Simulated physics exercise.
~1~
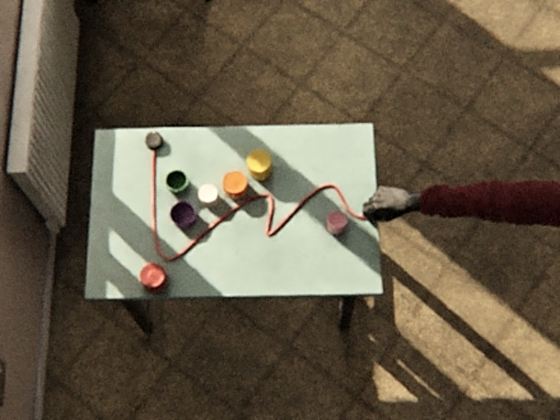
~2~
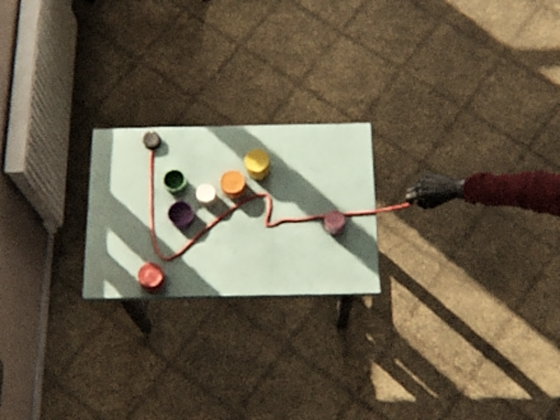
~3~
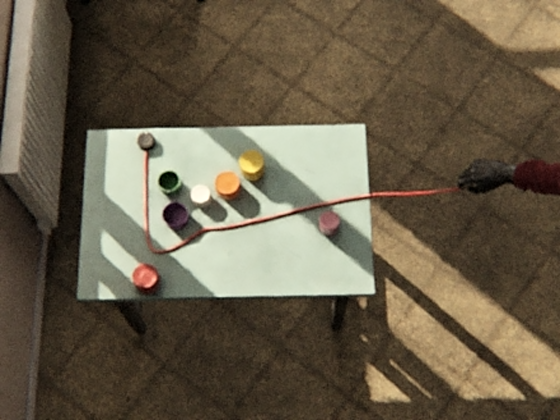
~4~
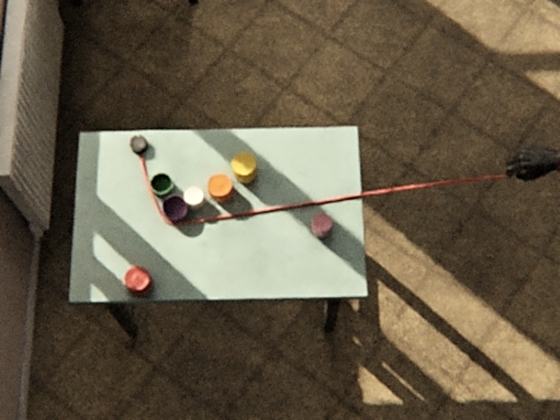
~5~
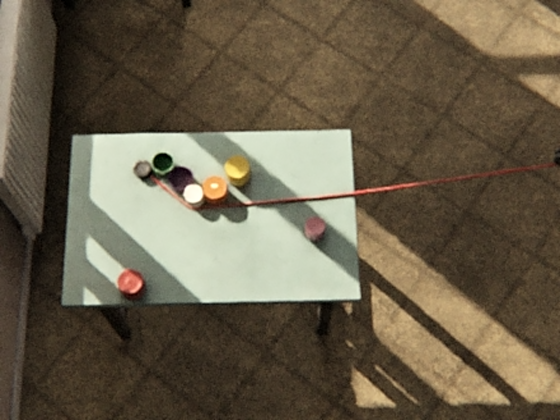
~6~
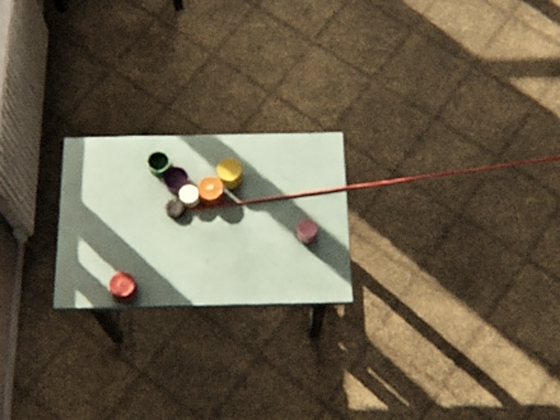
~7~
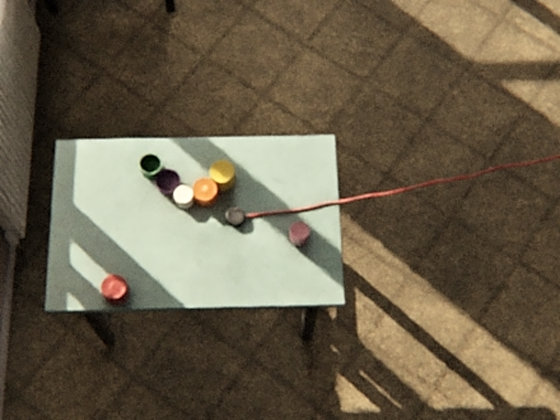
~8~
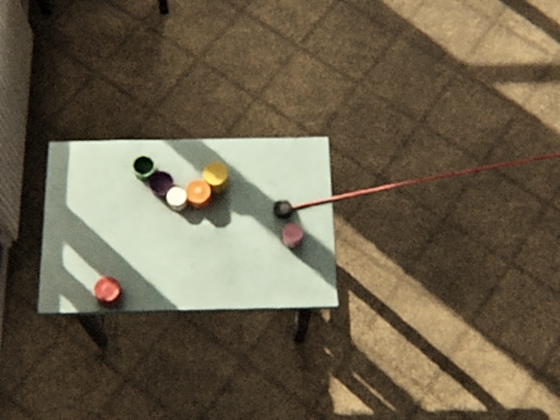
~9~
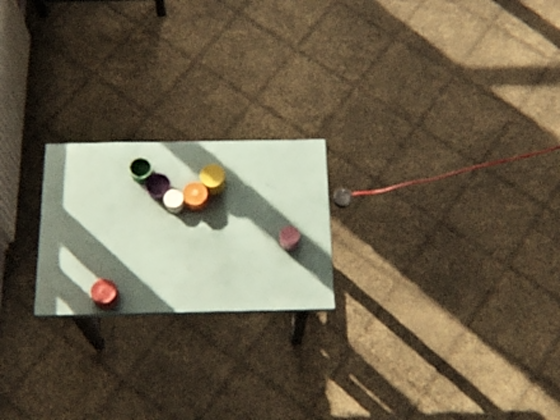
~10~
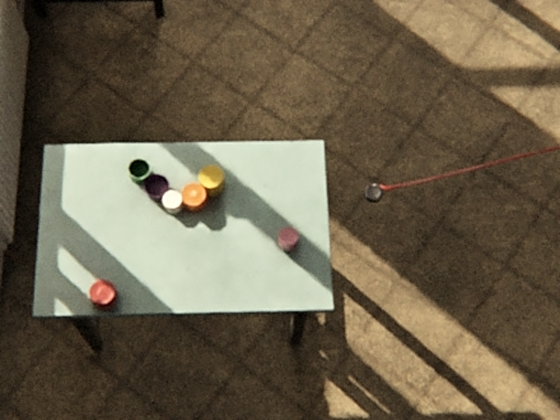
In this clip, a gloved hand pulls a red cord across a pale table of colored tubs; the tightening cord and the dark reel tied to it nudge the purple, green, white and orange containers before the reel slides off the right edge, leaving the tubs on the table.
